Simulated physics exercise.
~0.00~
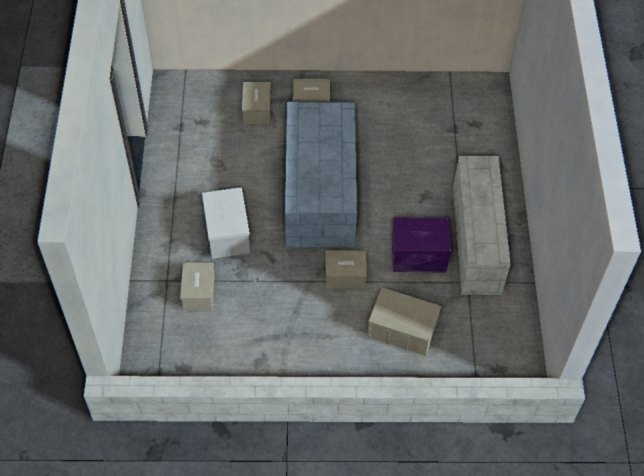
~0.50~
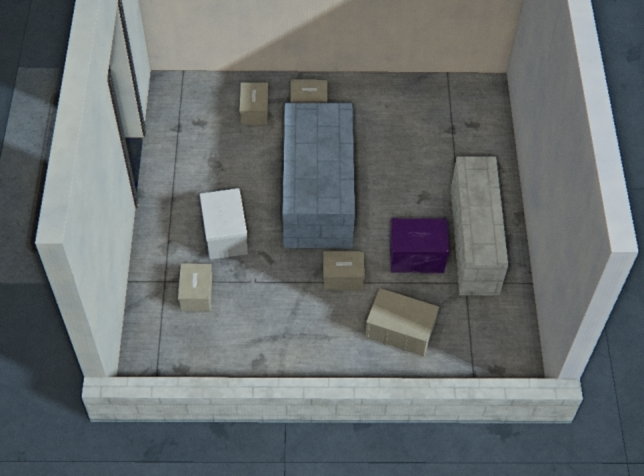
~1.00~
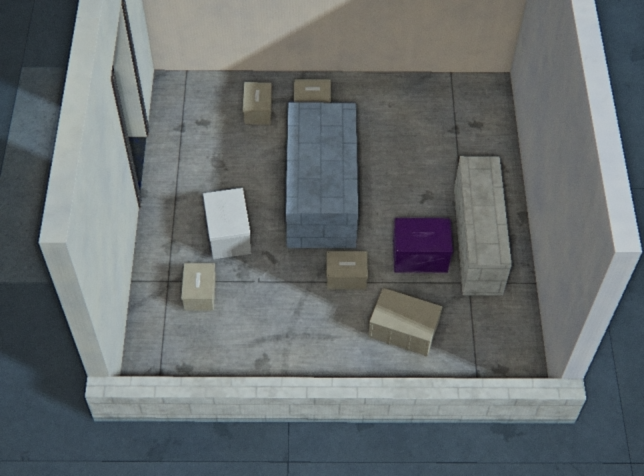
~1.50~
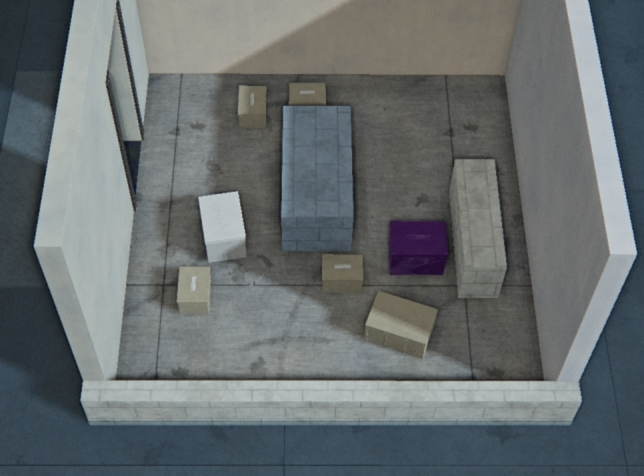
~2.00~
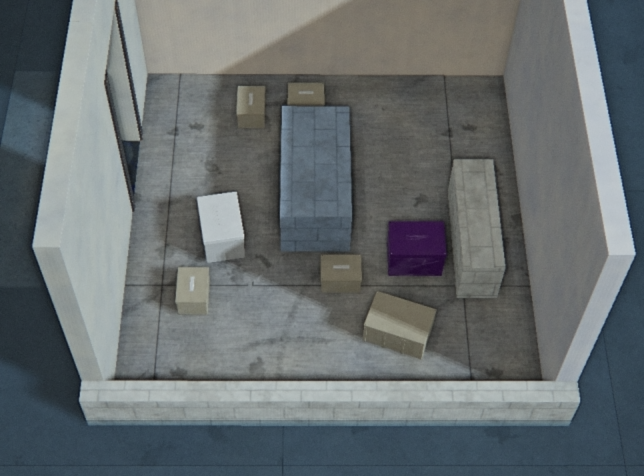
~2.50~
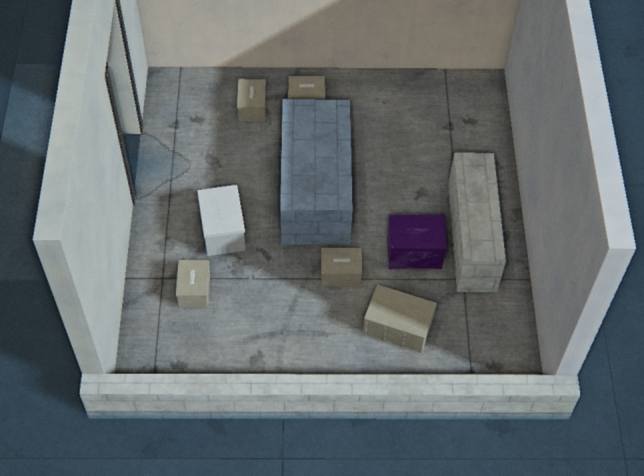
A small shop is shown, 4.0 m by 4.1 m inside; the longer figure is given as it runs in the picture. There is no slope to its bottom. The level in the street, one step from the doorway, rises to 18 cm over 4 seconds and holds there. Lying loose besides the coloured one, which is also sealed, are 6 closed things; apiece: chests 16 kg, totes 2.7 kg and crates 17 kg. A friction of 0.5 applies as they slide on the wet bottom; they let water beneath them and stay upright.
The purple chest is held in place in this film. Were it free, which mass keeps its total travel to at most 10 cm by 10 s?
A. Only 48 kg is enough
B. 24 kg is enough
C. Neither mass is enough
24 kg is enough (B).
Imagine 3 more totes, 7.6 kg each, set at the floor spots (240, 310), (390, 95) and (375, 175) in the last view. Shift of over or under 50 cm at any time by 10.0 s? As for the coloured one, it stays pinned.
In turn: Under, over, short of it.
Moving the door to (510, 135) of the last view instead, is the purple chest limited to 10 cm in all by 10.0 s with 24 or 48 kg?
Result: Lighter option suffices.
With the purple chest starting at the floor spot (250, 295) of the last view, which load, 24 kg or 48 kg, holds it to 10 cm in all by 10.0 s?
The smaller is enough.
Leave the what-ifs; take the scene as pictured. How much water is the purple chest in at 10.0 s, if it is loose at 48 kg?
1 cm, roughly.
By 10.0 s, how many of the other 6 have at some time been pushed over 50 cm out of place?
Tally: 3.
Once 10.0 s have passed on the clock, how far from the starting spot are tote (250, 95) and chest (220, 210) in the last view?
In that order: 200 cm, 20 cm.
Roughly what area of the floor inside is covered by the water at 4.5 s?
Some 4.0 m2 of it.
After 3.5 s the purple chest would be 0 cm from its start with 24 kg and 0 cm from its start with 48 kg; 0 cm of water round it then.
After 4.5 s the purple chest would be 0 cm from its start with 24 kg and 0 cm from its start with 48 kg; 0 cm of water round it then.
After 7.0 s the purple chest would be 0 cm from its start with 24 kg and 0 cm from its start with 48 kg; 0 cm of water round it then.
After 10.0 s the purple chest would be 0 cm from its start with 24 kg and 0 cm from its start with 48 kg; 1 cm of water round it then.
